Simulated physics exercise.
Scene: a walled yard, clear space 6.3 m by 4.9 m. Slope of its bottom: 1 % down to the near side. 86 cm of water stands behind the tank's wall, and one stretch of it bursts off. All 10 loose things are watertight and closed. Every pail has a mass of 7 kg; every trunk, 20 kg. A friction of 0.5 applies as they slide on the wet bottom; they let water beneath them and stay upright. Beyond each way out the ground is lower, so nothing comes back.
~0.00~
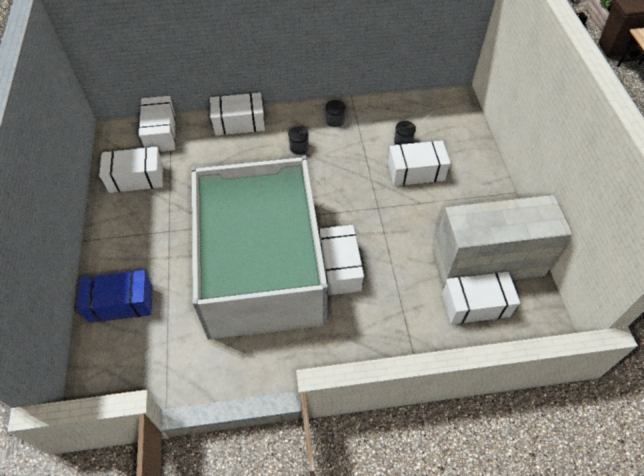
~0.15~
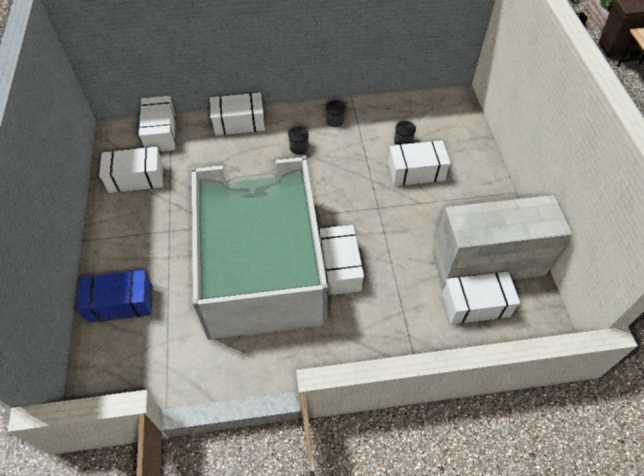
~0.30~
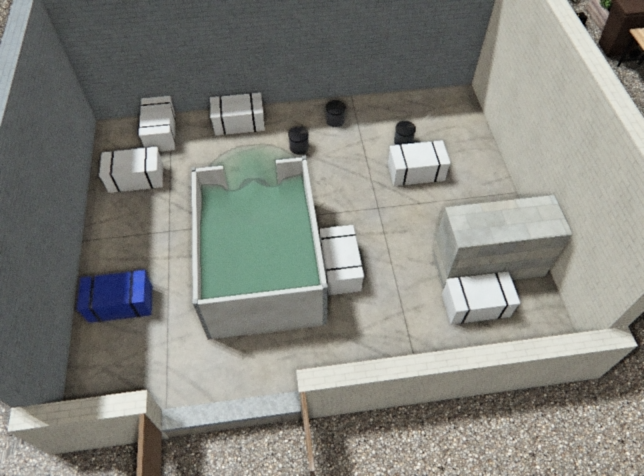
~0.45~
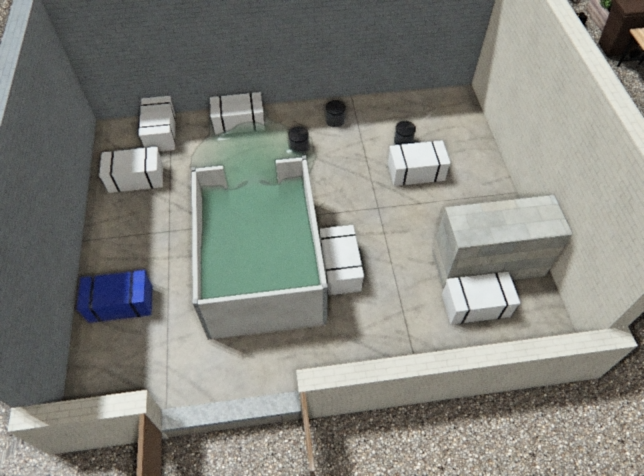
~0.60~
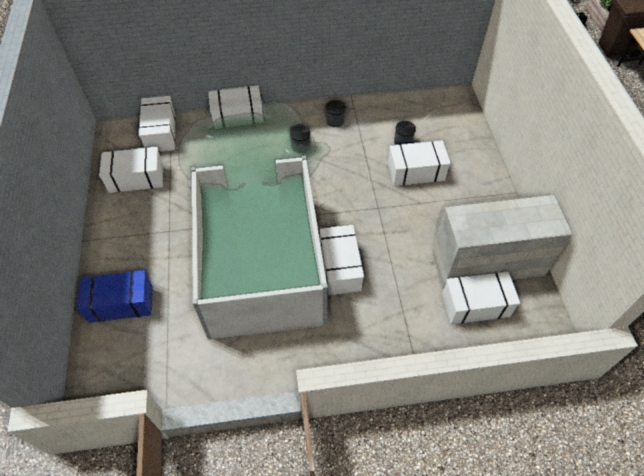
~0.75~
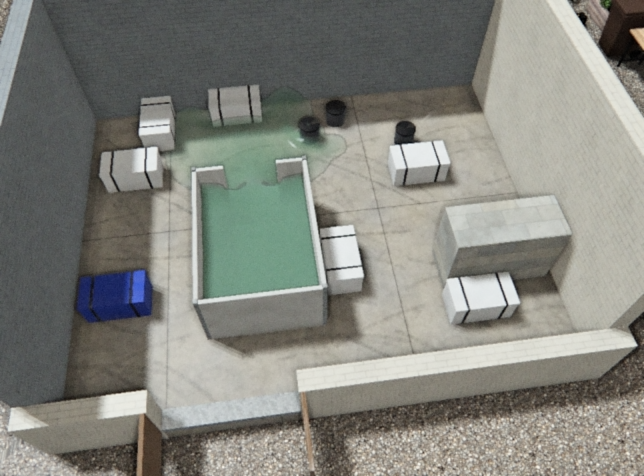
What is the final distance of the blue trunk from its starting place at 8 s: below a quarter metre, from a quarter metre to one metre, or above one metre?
Chances are it goes a good distance.
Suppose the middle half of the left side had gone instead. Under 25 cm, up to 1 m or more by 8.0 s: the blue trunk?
With that failure, the blue trunk lands a long way off.
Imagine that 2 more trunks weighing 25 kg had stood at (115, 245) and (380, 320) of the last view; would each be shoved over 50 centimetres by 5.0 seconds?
In that order: Over, short of it.
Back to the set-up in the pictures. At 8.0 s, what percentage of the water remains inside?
Roughly 94 percent.
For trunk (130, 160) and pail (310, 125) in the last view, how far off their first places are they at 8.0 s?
Taking them in turn, the shifts are 300 cm and 300 cm.
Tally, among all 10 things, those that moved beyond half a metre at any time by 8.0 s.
9 in all.
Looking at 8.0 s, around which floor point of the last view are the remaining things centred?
Somewhere near (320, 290).
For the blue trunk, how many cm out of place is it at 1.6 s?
Shift: About 0 cm.
After 1.6 s the blue trunk is near (112, 289), 0.0 m from its start, aground; 0 of 10 are out; 2 afloat.
After 3.6 s the blue trunk is near (113, 320), 0.4 m from its start, aground; 0 of 10 are out; 2 afloat.
After 5.6 s the blue trunk is near (219, 382), 1.9 m from its start, aground; 0 of 10 are out; 4 afloat.
After 8.0 s the blue trunk is near (260, 386), 2.3 m from its start, aground; 0 of 10 are out; 6 afloat.
